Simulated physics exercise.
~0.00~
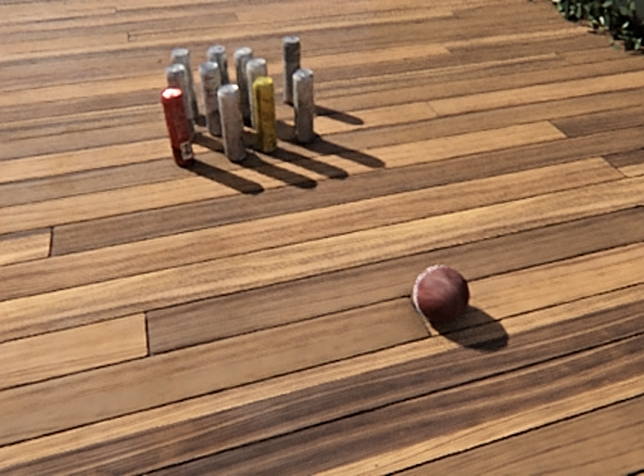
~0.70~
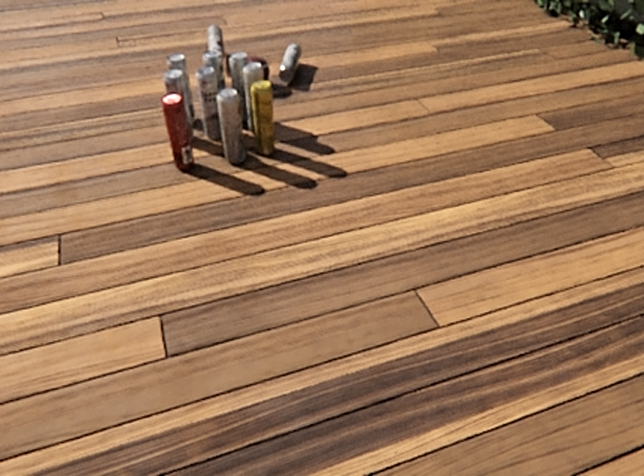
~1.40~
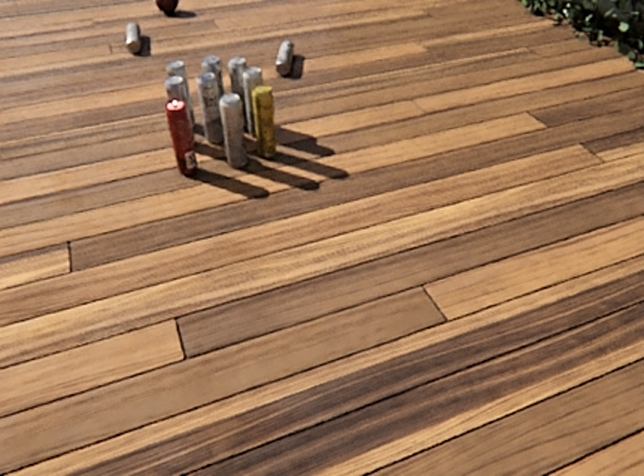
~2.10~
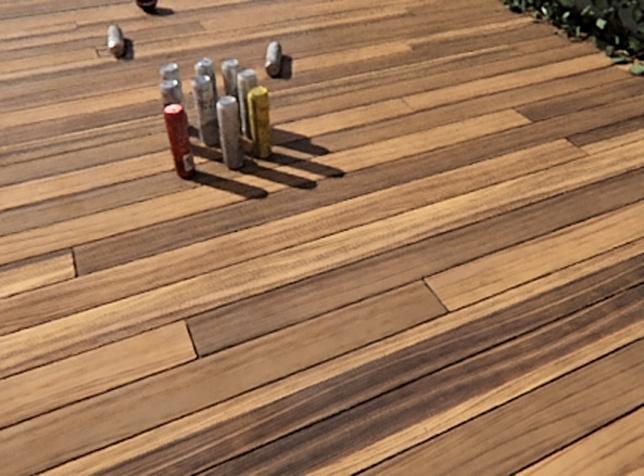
A dark red ball rolls past the standing tubes, leaving two toppled as it heads away.
